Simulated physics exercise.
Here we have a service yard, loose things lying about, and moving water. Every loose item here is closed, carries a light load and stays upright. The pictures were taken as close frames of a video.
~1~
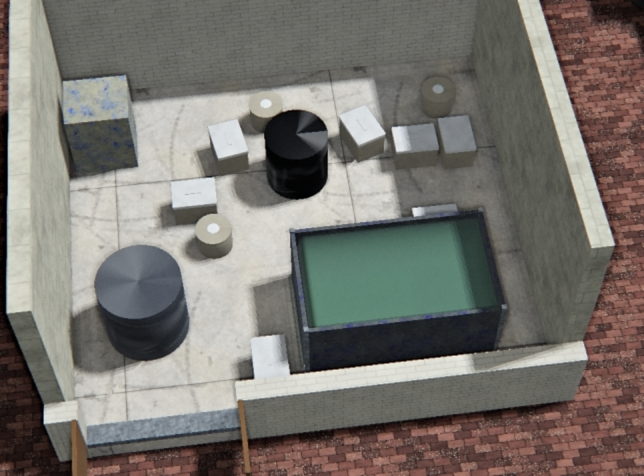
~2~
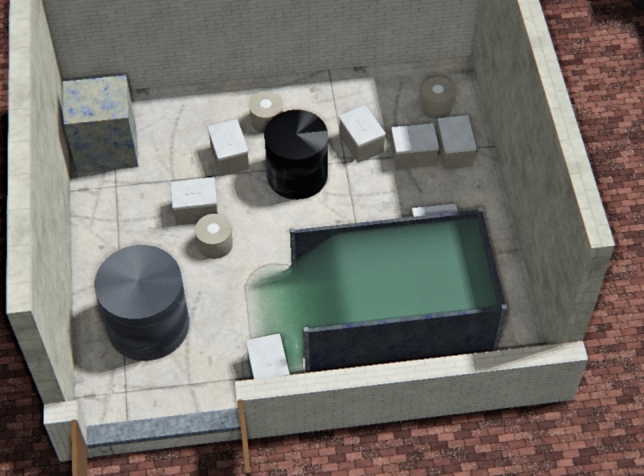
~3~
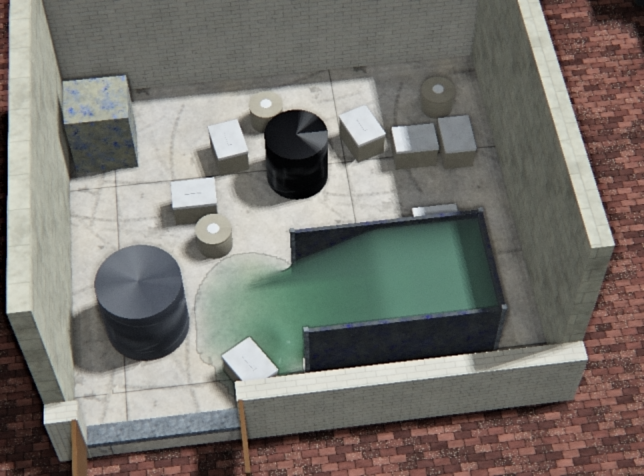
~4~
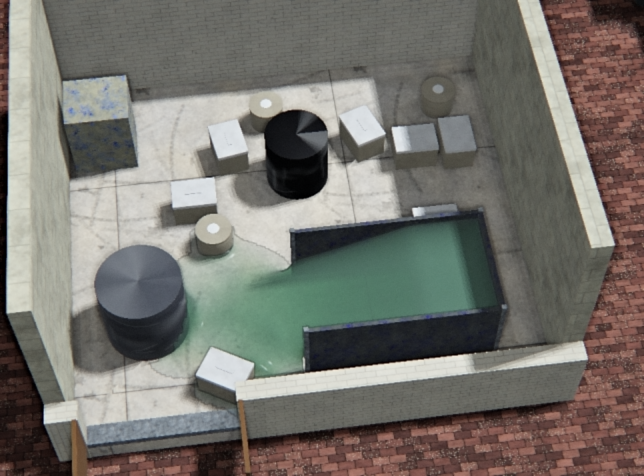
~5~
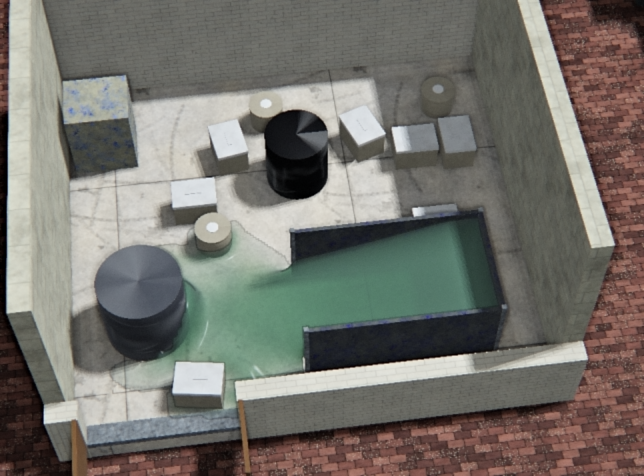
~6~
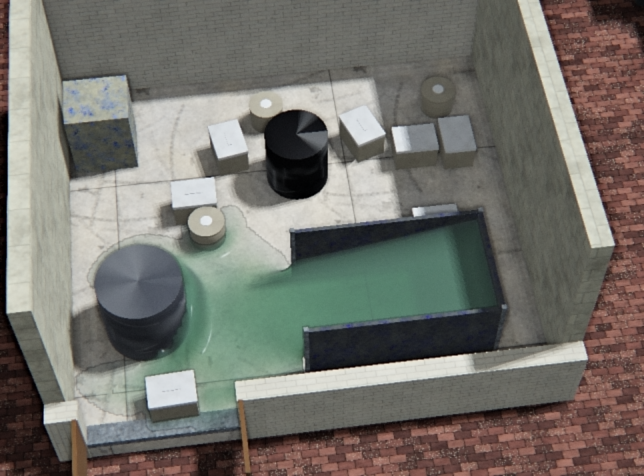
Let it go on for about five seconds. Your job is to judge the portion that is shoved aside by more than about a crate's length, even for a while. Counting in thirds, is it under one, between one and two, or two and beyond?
Looks to me like between one and two in three get shifted a long way.
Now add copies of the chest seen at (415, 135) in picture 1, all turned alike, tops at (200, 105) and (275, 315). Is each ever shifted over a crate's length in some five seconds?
Going one by one, I'd say gets shoved clear for the first and gets shoved clear for the second.
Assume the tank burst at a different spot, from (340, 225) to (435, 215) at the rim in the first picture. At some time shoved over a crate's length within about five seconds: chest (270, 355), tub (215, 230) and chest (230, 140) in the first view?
Taking them in order, short of it, covered the distance, short of it.
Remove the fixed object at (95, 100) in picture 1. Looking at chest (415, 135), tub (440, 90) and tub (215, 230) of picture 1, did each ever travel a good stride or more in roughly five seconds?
Item one never went far; item two never went far; item three was driven off.
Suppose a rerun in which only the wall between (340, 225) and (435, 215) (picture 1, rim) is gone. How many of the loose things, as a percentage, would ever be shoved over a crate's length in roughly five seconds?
80 percent, give or take.
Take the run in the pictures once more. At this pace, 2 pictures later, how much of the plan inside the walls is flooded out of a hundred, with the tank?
Roughly 35 %.
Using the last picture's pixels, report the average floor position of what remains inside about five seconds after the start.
Mean position: About (366, 146).
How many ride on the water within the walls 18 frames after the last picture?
Tally: 1.
A moment on, 1 of 10 are well off their spots; 0 afloat.
Next, 3 of 10 are well off their spots; 1 afloat.
Later, 3 of 10 are well off their spots; 1 afloat.
In the end, 5 of 10 are well off their spots, and 5 have been at some point; 1 afloat.
